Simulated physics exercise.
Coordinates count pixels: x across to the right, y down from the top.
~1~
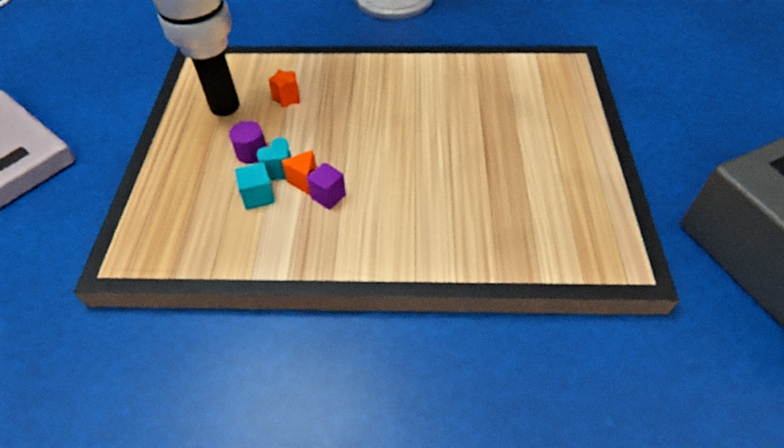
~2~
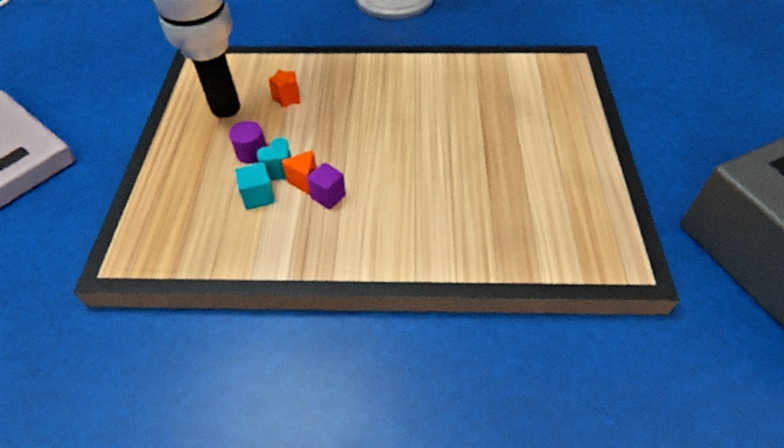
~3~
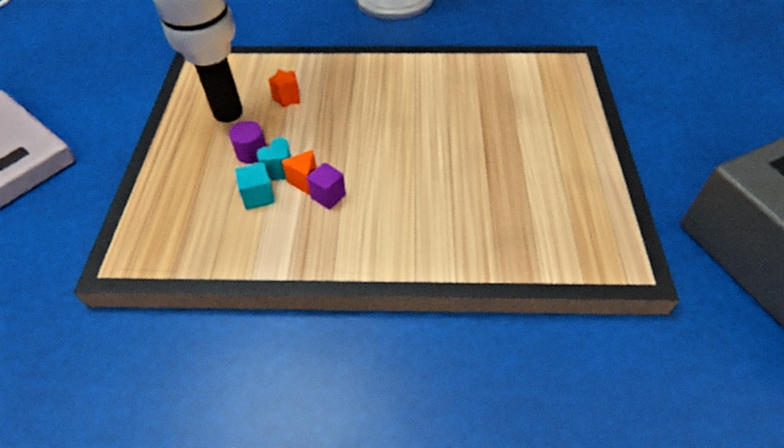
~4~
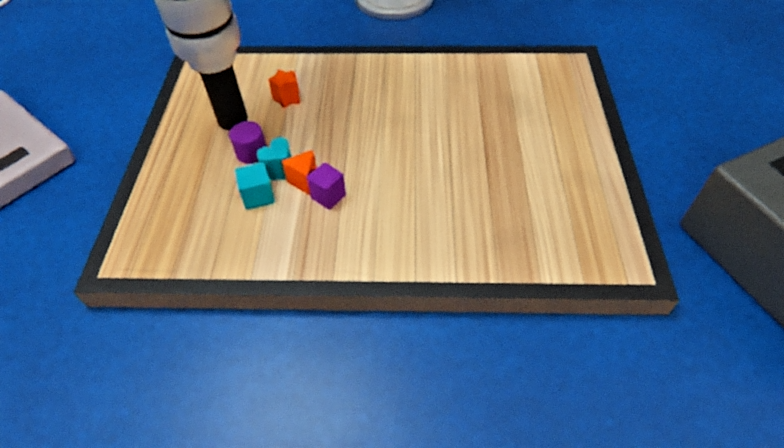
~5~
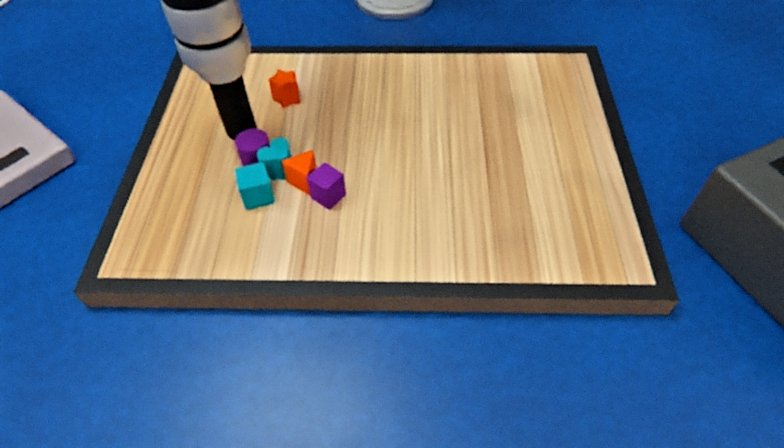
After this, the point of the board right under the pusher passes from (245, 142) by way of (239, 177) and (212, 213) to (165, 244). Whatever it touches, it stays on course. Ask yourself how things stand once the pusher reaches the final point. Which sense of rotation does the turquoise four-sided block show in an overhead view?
Looking down on the board, it turns clockwise.
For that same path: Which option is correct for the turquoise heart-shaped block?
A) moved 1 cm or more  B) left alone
A - moved 1 cm or more.
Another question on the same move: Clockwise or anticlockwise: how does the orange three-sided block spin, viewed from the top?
Bird's-eye view: Clockwise.
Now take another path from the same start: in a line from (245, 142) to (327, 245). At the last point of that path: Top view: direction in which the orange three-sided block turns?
From above, it turns counterclockwise.
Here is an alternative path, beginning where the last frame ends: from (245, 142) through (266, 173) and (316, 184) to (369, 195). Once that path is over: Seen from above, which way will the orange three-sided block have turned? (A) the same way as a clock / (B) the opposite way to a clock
B: The opposite way to a clock.
On the path given first. One third of the way, pusher at (235, 168); purple circle at (259, 168); turquoise four-sided block at (256, 195), turned 35° clockwise; turquoise heart-shaped block at (286, 157), turned 65° anticlockwise; orange three-sided block at (315, 166), turned 20° clockwise.
Two thirds of the way, pusher at (207, 204); purple circle at (259, 171); turquoise four-sided block at (256, 198), turned 35° clockwise; turquoise heart-shaped block at (286, 157), turned 65° anticlockwise; orange three-sided block at (315, 166), turned 20° clockwise.
At the end, pusher at (159, 234); purple circle at (259, 171); turquoise four-sided block at (256, 198), turned 35° clockwise; turquoise heart-shaped block at (286, 157), turned 65° anticlockwise; orange three-sided block at (315, 166), turned 20° clockwise.
